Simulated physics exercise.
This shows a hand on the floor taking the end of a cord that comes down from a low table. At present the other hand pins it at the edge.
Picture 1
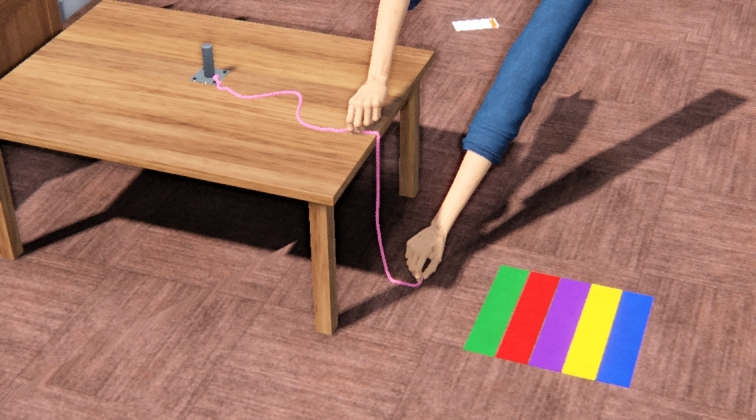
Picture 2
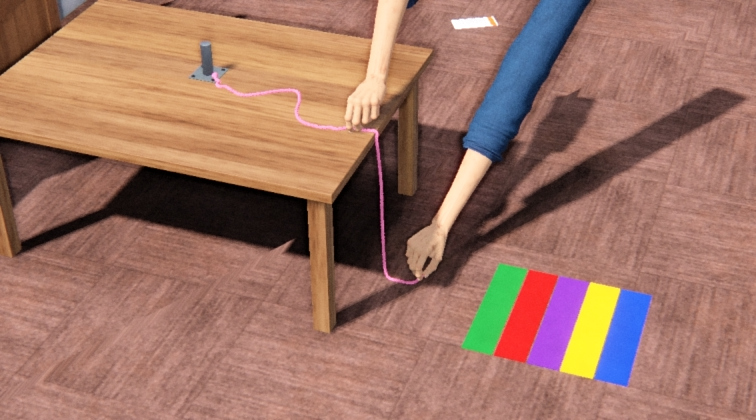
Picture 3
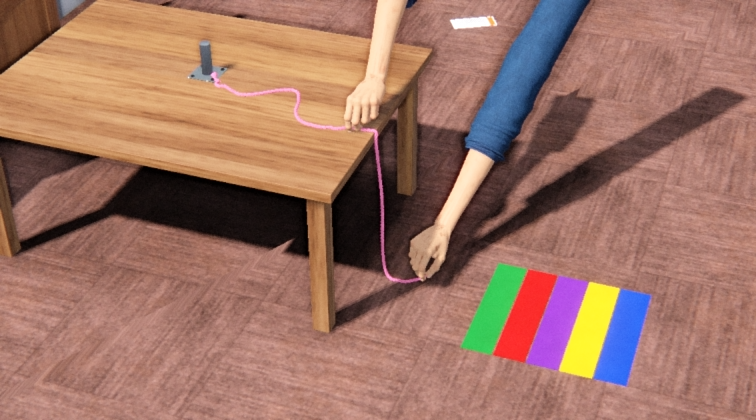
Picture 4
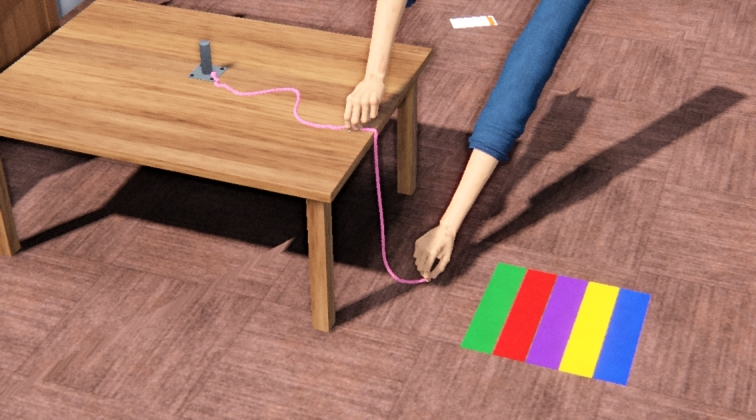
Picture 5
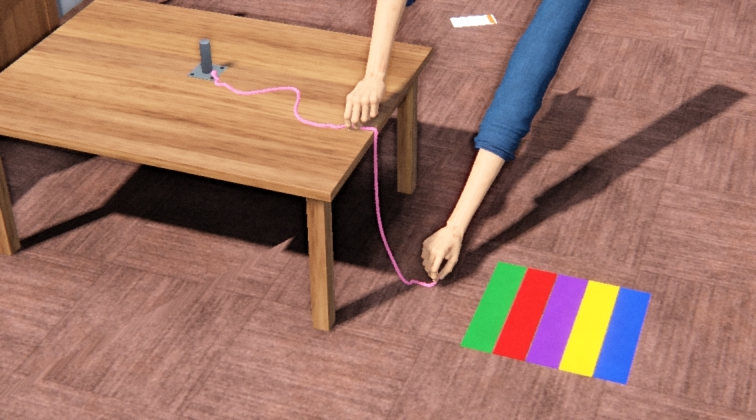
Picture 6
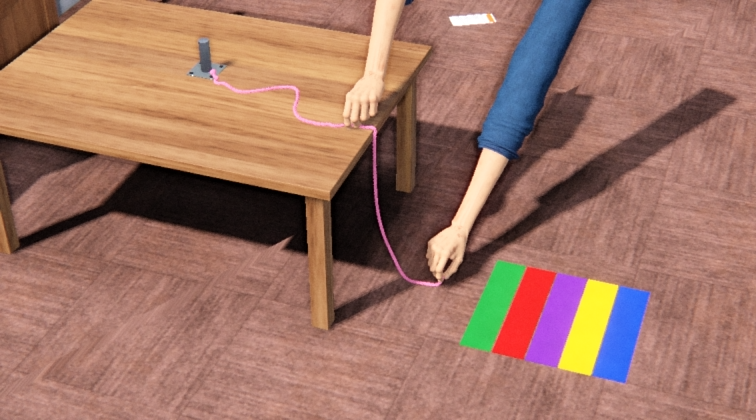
The video shows one hand pressing a pink cord at the edge of a low wooden table while another hand, holding the cord's end near the floor, moves slightly right, closer to a mat of five coloured stripes.
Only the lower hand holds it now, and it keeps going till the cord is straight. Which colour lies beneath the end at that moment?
Yellow.
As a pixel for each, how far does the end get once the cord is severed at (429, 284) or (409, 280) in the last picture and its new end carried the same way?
(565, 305) and (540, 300).
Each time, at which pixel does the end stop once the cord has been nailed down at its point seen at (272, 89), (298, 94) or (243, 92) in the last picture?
Roughly (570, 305), (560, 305) and (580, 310).
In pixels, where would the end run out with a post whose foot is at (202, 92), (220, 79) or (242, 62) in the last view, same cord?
The first try gives (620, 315), the second (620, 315) and the third (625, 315).
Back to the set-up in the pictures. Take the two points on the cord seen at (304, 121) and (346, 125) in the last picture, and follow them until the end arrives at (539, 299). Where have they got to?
Approx. (365, 118); approx. (385, 151).
A little later, end near (539, 299); over red.
Next, end near (575, 306); over purple.
When it is tight, end near (596, 311); over yellow. It gets as far as the yellow strip.
